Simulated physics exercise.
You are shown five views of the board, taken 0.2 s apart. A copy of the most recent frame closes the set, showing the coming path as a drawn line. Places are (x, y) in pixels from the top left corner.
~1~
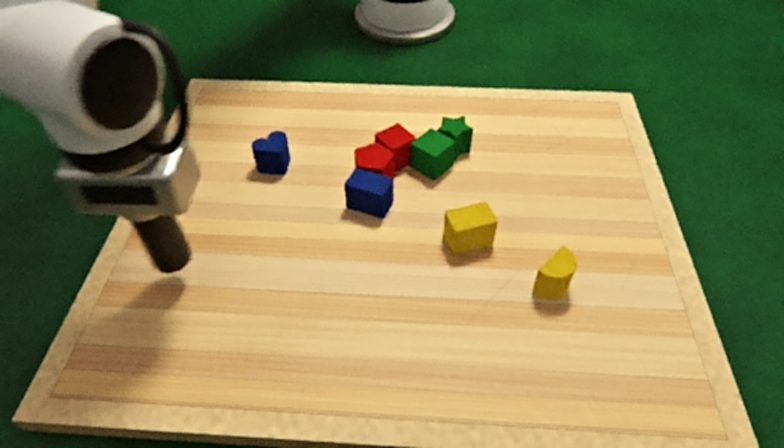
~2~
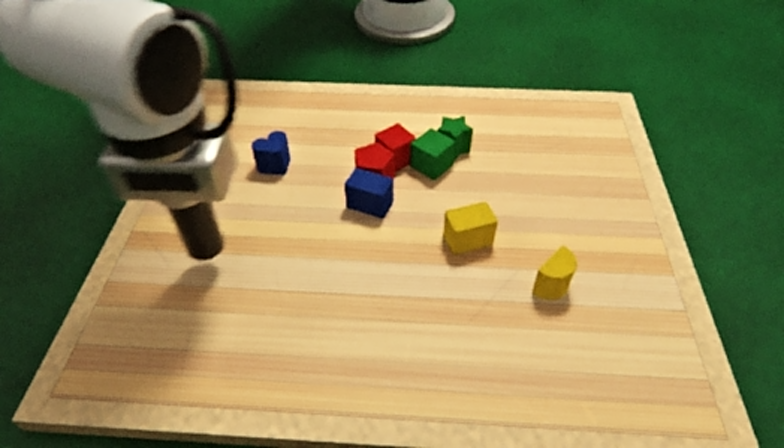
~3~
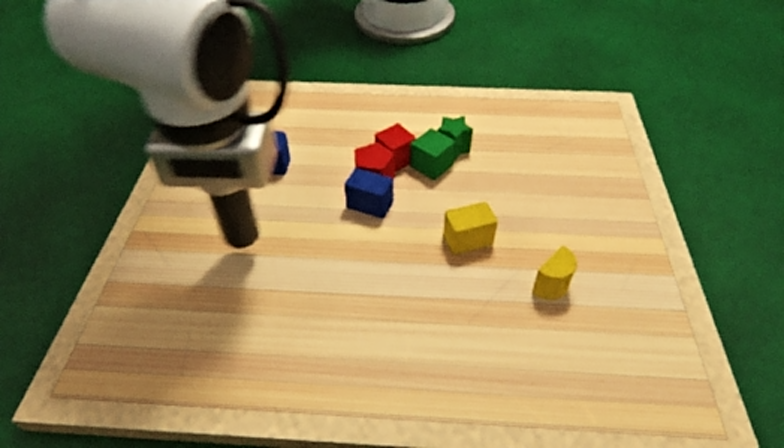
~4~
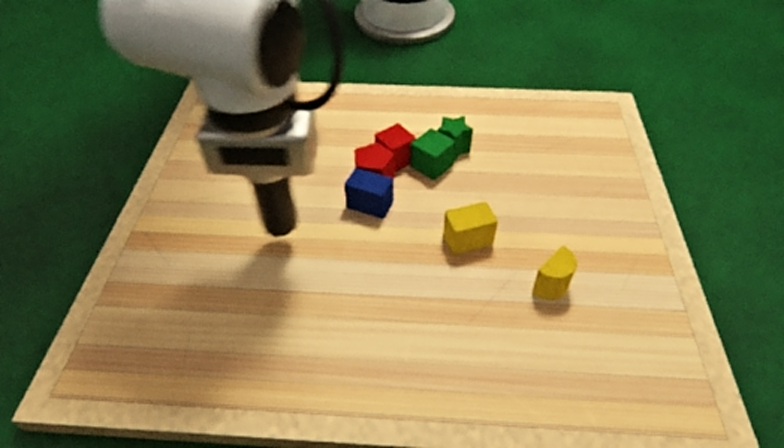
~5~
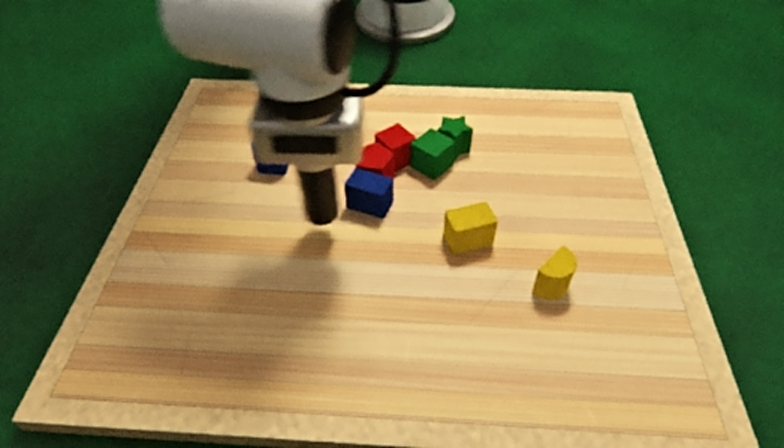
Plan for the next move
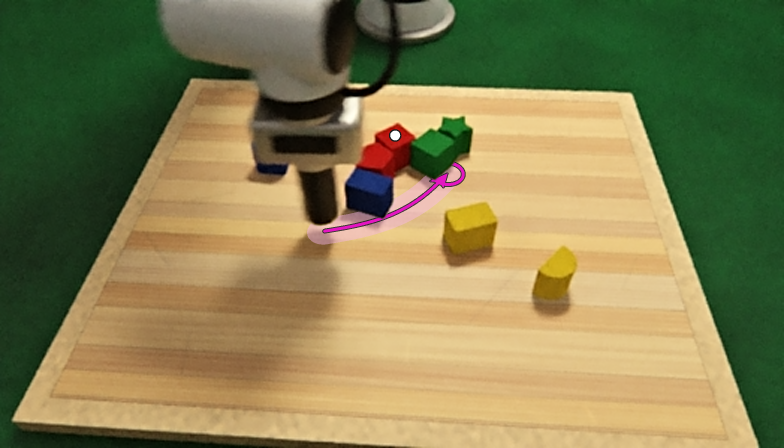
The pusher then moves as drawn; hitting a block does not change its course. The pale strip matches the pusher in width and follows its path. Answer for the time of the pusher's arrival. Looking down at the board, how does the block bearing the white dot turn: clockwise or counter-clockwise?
It turns round clockwise.
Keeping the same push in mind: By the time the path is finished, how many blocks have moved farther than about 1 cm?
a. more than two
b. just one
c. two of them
Choice a: More than two.
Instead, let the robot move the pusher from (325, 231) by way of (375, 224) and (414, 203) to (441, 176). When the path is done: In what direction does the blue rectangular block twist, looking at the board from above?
It is turned anticlockwise.
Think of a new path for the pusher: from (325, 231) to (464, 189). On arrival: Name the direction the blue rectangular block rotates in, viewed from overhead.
Bird's-eye view: Counterclockwise.
The drawn path runs from (325, 231) by way of (375, 220) and (418, 200) to (447, 173); the dot is on the red square.
The first path, step by step. One third of the way, pusher at (375, 203); blue rectangular block at (380, 175), turned 20° anticlockwise.
Two thirds of the way, pusher at (420, 182); blue rectangular block at (405, 157), turned 65° anticlockwise; red pentagonal block at (380, 145), turned 50° anticlockwise; red square at (396, 120), turned 15° clockwise.
At the end, pusher at (449, 156); blue rectangular block at (407, 155), turned 75° anticlockwise; red pentagonal block at (379, 144), turned 55° anticlockwise; red square at (396, 120), turned 20° clockwise; green square at (440, 127), turned 20° anticlockwise; green star-shaped block at (458, 109).
